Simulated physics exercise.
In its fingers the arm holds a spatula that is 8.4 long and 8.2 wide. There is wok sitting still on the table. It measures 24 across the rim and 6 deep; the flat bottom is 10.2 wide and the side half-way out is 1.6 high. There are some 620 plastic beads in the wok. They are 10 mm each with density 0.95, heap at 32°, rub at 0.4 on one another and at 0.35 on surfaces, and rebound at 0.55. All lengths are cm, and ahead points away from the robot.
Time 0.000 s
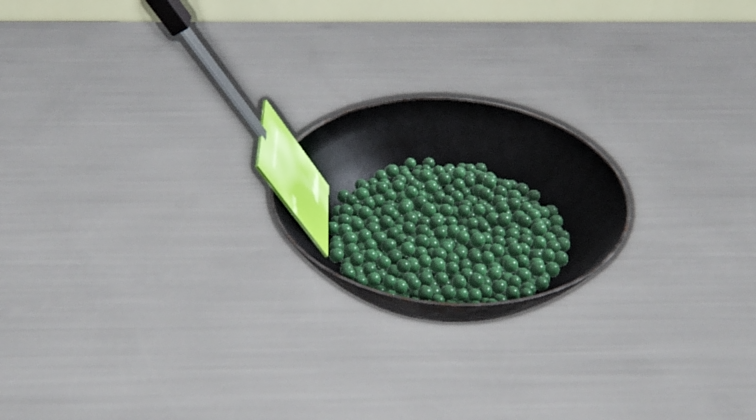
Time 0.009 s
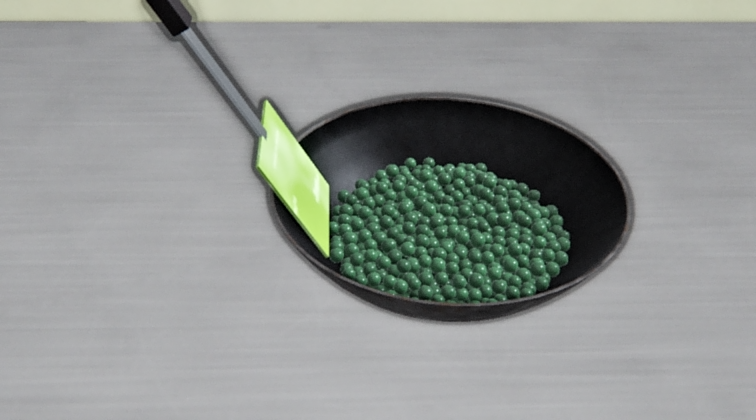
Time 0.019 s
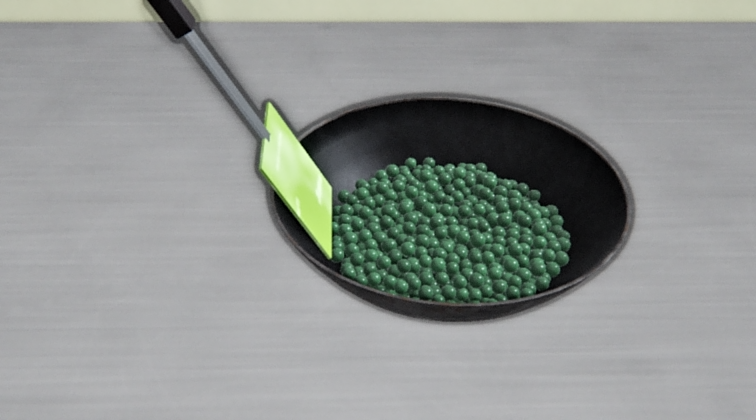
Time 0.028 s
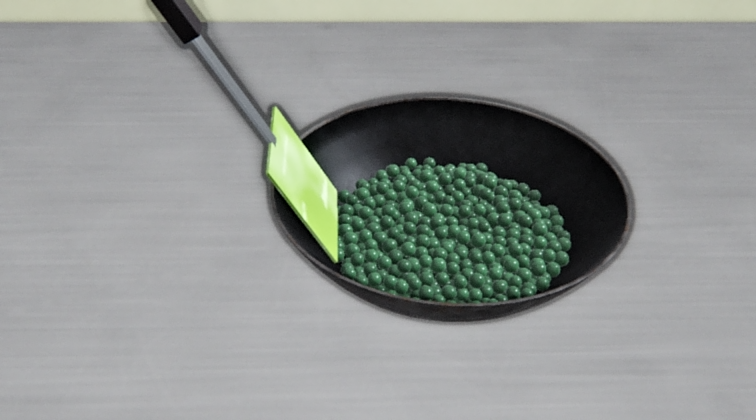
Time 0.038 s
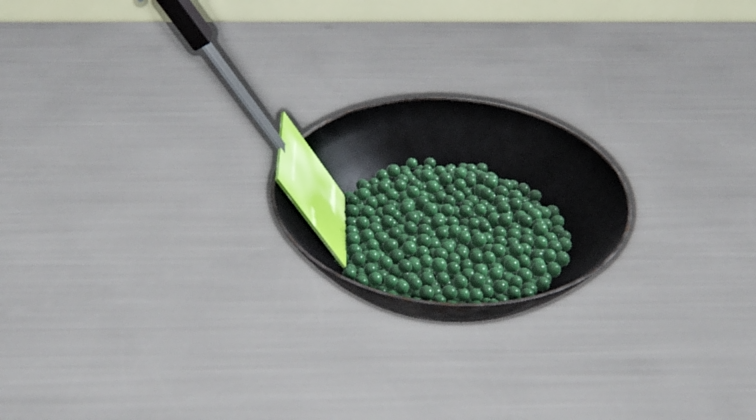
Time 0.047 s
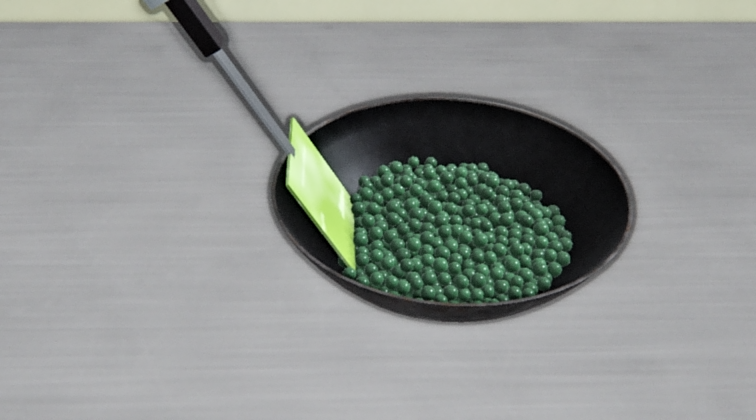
A lime-green spatula with a grey shaft and black handle starts still at the left side of a black wok, then slides slowly a short way right and slightly down, its edge pressing against the beads. The wok, holding a heap of dark green beads, rests motionless on a grey table before a pale green strip. Seen from above at an angle, the view stays fixed, and the heap barely shifts.
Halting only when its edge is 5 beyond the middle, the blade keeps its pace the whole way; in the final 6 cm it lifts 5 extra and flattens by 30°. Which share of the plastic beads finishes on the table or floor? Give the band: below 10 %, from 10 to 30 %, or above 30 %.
Band: Below 10 %.
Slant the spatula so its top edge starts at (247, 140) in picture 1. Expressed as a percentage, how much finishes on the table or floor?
About 0 per cent.
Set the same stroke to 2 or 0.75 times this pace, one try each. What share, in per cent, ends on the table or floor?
First try around 15 %, second try around 0 %.
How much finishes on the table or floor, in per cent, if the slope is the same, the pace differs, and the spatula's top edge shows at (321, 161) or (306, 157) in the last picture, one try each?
I'd estimate some 20 and 10 in a hundred.
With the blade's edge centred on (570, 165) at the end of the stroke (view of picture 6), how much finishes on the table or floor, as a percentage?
Approximately 20 per cent, I reckon.
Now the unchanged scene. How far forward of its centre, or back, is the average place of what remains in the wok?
It sits some 3.0 centimetres ahead of centre.
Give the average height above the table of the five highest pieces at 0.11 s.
Height: Some 5 cm.
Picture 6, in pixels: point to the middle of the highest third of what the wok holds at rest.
At about (541, 213).
By 0.11 s, sloping 60°, highest piece 6 above the table; 622 in the wok.
By 0.18 s, sloping 47°, highest piece 6 above the table; 622 in the wok.
By 0.41 s, sloping 30°, highest piece 7 above the table; 610 in the wok, 10 on the table or floor, 2 on the blade or in flight.
By 1.46 s, sloping 30°, highest piece 6 above the table; 610 in the wok, 12 on the table or floor.
Final count, 610 in the wok, 12 on the table or floor. That is 2 % on the table or floor.
